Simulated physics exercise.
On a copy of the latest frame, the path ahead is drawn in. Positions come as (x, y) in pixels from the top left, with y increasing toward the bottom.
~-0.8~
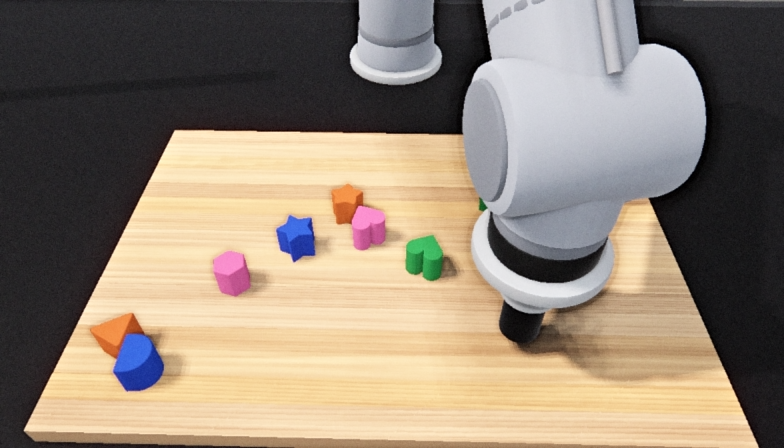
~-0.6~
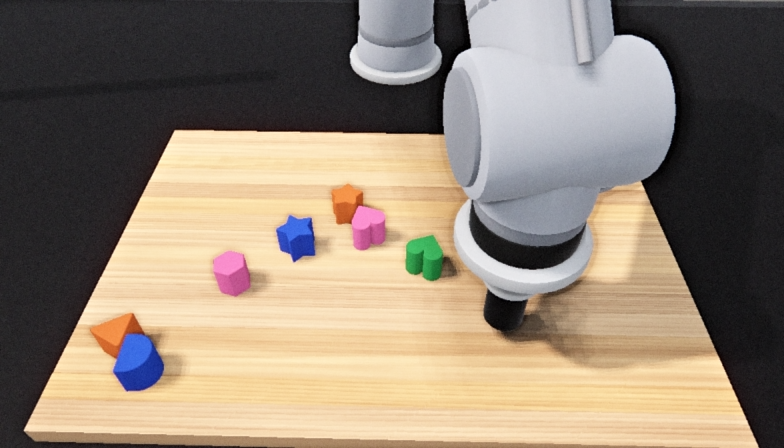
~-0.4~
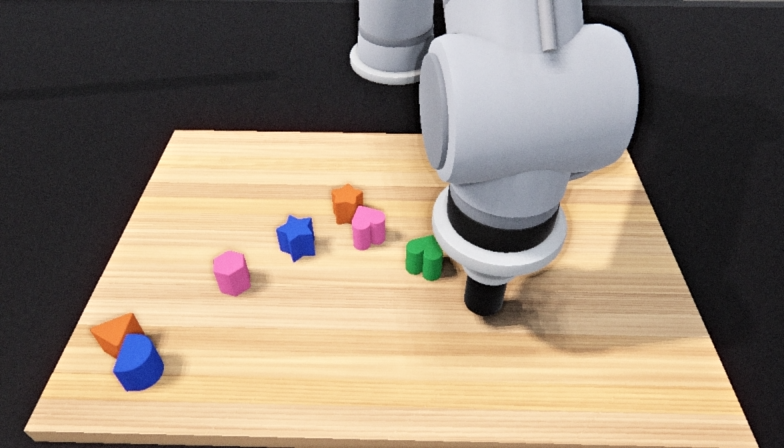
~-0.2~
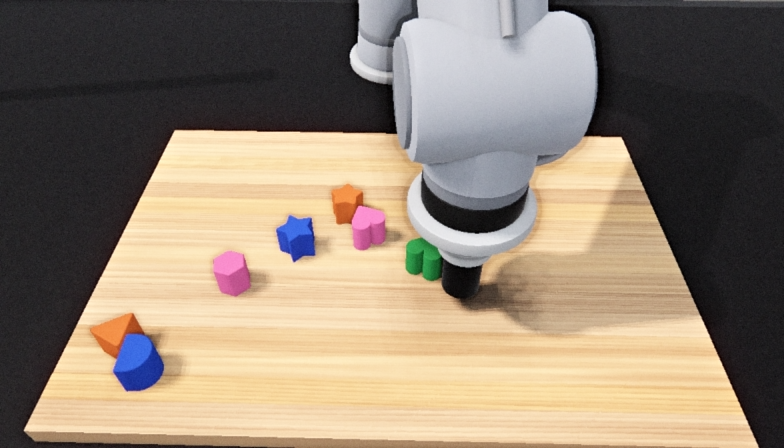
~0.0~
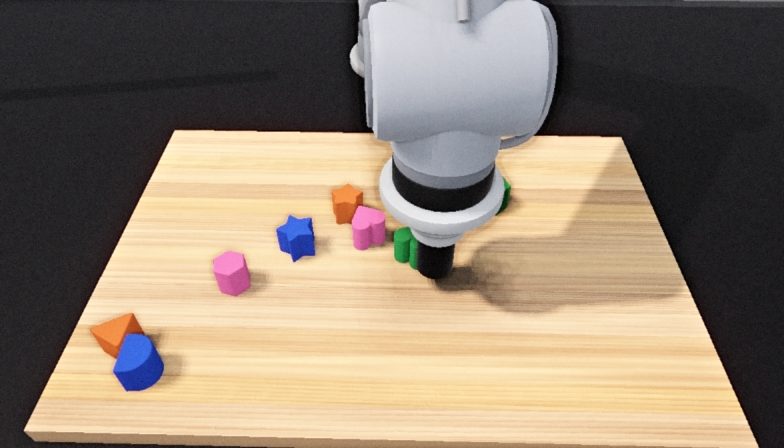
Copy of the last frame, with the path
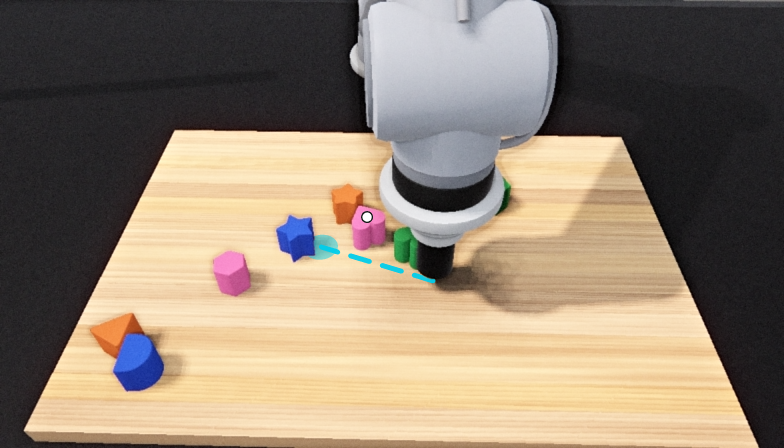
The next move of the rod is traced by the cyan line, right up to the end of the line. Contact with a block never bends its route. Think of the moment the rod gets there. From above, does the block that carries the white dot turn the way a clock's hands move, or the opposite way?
Clockwise, looking down.
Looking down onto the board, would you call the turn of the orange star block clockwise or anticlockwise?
Prediction: Counterclockwise.
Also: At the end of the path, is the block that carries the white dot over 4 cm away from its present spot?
Short answer: No.
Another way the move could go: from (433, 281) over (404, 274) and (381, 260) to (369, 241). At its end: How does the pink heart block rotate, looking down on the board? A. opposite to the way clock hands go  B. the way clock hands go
A (opposite to the way clock hands go)
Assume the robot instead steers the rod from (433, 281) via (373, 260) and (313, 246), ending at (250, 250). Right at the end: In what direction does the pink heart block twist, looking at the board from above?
From above, clockwise.
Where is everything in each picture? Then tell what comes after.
In the first frame, lower end of the rod (519, 327), tops of blocks, blue star block (296, 226), orange star block (346, 194), pink heart block (367, 217), green heart block (426, 246).
In the second frame, rod (503, 315), blocks as before.
In the third frame, rod (483, 301), blocks as before.
In the fourth frame, rod (460, 284), blocks as before.
In the fifth frame, rod (434, 266), blue star block (296, 226), orange star block (346, 194), pink heart block (367, 217), green heart block (414, 235).
The drawn path runs in a line from (433, 281) to (321, 247); the dot is on the pink heart block.
The first path, step by step. One third of the way, rod (394, 254); green heart block (395, 221), turned 65° clockwise.
Two thirds of the way, rod (355, 243); pink heart block (360, 211); green heart block (389, 219), turned 105° clockwise.
At the end, rod (319, 232); blue star block (287, 226); orange star block (349, 190), turned 20° anticlockwise; pink heart block (353, 210), turned 35° clockwise; green heart block (389, 219), turned 105° clockwise.
